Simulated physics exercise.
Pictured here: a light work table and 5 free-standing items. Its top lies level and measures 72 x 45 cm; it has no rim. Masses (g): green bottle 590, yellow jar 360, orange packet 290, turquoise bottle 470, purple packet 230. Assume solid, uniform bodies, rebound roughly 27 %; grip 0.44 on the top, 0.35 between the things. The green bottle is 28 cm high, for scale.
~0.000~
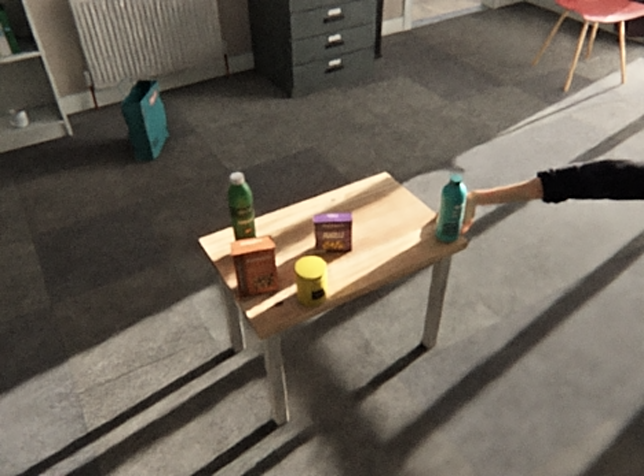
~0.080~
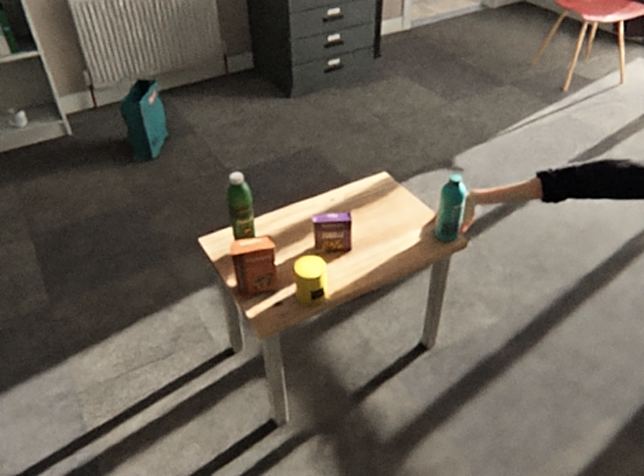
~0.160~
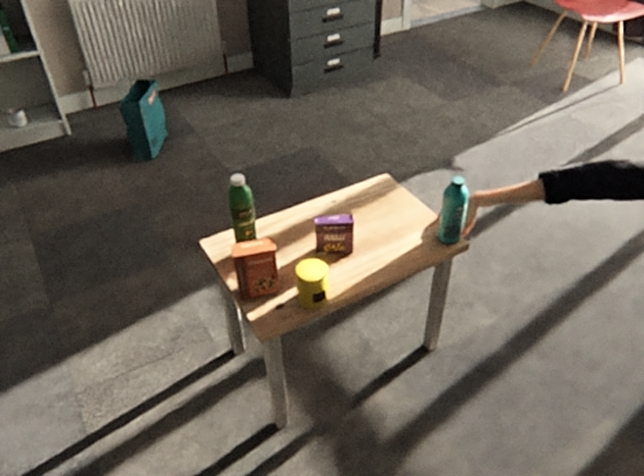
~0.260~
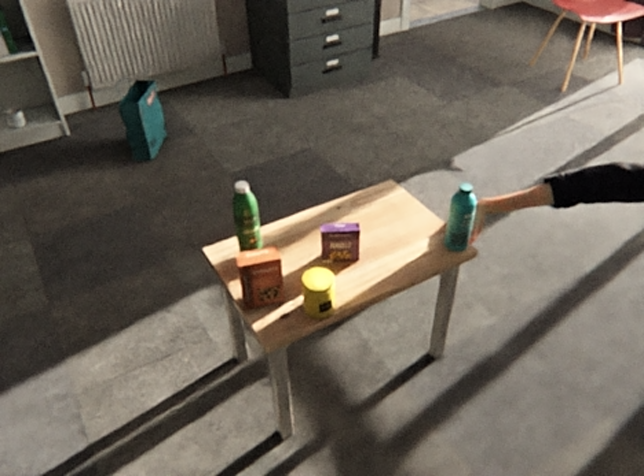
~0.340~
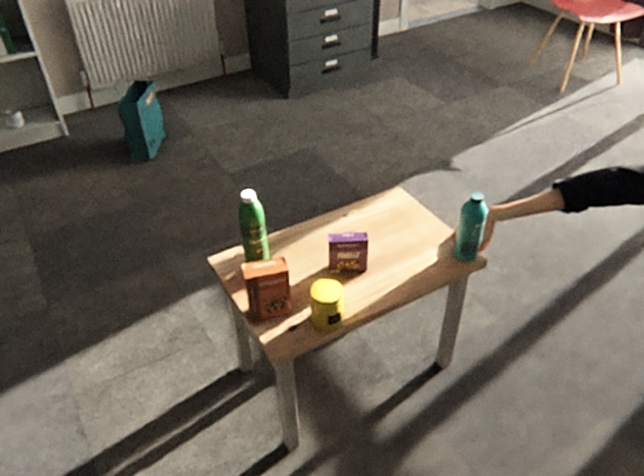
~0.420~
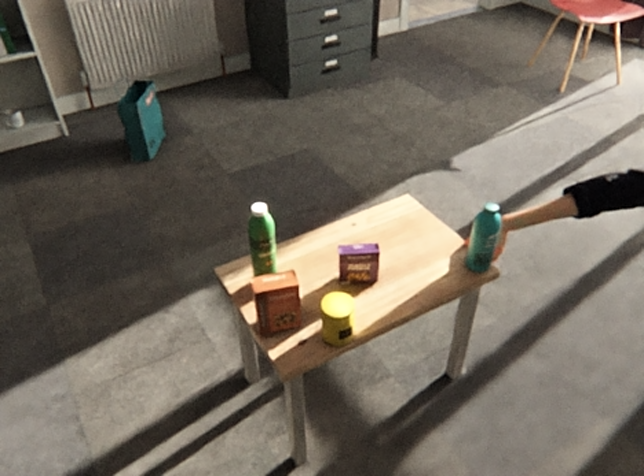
A small light wooden table, seen from above at an angle by a still camera in a grey-floored room, rests briefly, then slides a short way toward the lower right. On it stand a green bottle and orange packet at left, a purple packet and yellow jar mid-table, and a turquoise bottle at right. A dark-sleeved arm keeps its hand by the right corner as everything rides along together, upright.
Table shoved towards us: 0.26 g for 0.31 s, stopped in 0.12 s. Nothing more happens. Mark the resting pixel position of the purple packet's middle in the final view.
Rest position: (366, 301).
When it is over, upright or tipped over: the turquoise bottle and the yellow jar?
Final state - turquoise bottle: Goes over; yellow jar: Remains on its base.
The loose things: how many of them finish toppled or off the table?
Altogether, 4.
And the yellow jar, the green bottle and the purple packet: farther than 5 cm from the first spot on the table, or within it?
Yellow jar: Remains in place; green bottle: Is displaced; purple packet: Is displaced.
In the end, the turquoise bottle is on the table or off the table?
When everything stops, the turquoise bottle is out of bounds.
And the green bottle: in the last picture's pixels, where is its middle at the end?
It comes to rest somewhere around (305, 310).
By 0.62 s, table along by 17 cm; purple packet tilted 39° near (365, 279); green bottle tilted 42°; orange packet tilted 38°.
By 0.72 s, table along by 17 cm; turquoise bottle now off the table; purple packet on its side near (366, 298); green bottle tilted 69°.
By 0.92 s, table along by 17 cm; purple packet on its side near (366, 301); green bottle tilted 68°; orange packet on its side.
By 1.12 s, purple packet resting near (366, 301).
When it is over (1.6 s), off the table, turquoise bottle; lying over on the table, green bottle, orange packet and purple packet; yellow jar within 5 cm of the start. End places, in pixels of the last picture, purple packet near (366, 301).
